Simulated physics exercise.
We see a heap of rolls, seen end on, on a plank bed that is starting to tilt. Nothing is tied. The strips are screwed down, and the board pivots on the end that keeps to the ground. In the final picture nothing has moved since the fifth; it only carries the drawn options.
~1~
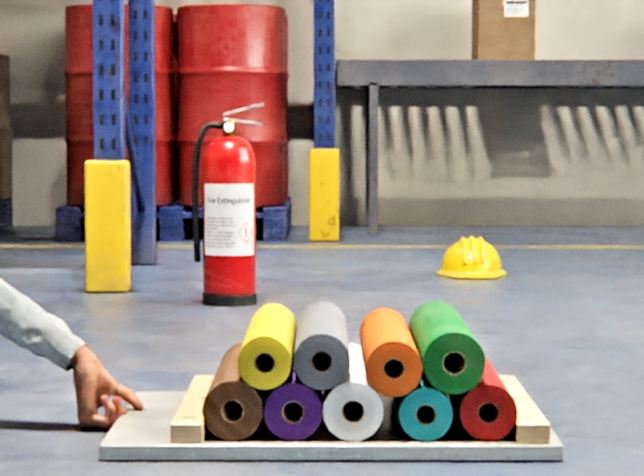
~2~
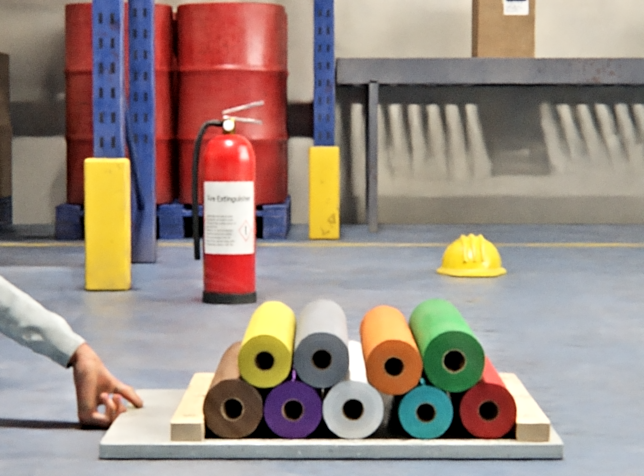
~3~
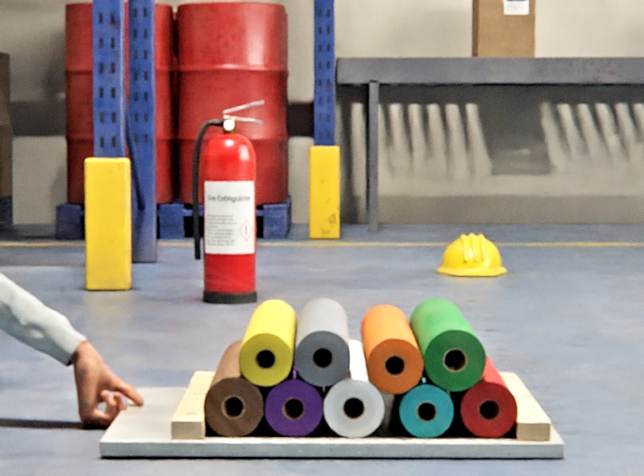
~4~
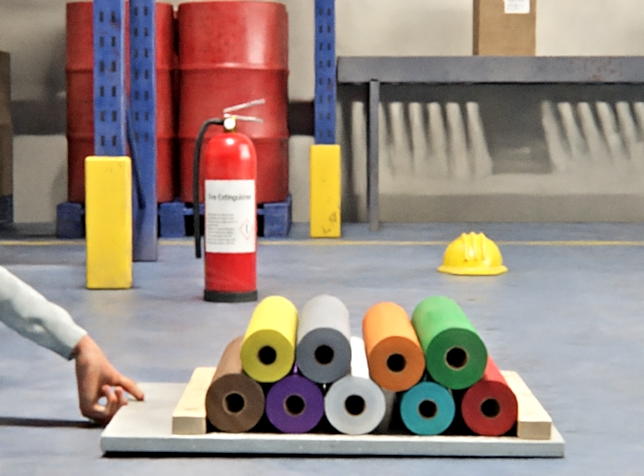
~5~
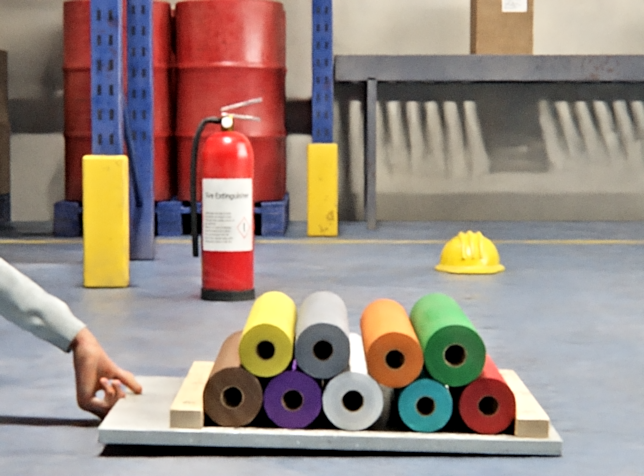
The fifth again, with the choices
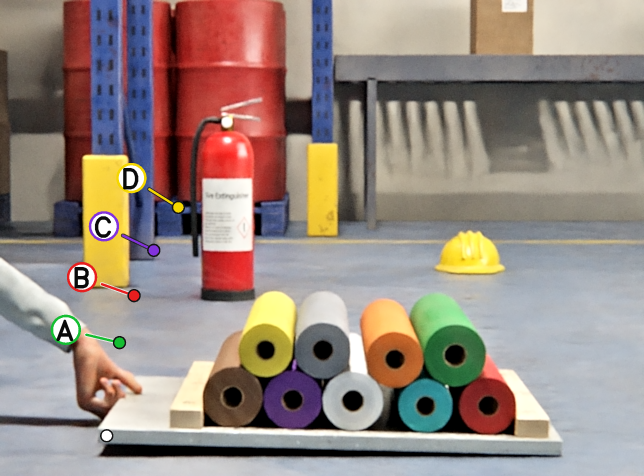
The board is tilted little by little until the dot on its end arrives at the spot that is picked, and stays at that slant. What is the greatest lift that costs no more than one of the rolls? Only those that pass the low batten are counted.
No higher than B.
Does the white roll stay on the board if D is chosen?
The white roll: Yes.
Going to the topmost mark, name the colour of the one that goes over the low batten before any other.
It is the green one.
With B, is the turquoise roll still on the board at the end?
The turquoise roll: Yes.
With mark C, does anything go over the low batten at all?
Yes, at C.
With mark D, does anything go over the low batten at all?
Yes, at D.
On the marked copy, A at (119, 342); B at (134, 295); C at (154, 250); D at (178, 207); the white dot at (107, 436).
With B. Early on, board at 14°.
Further on, board at 20°.
At the end, board at 20°, one over the low batten (green).
As for the rest, A none over the low batten; C two over the low batten (green, orange); D four over the low batten (green, yellow, orange, grey).
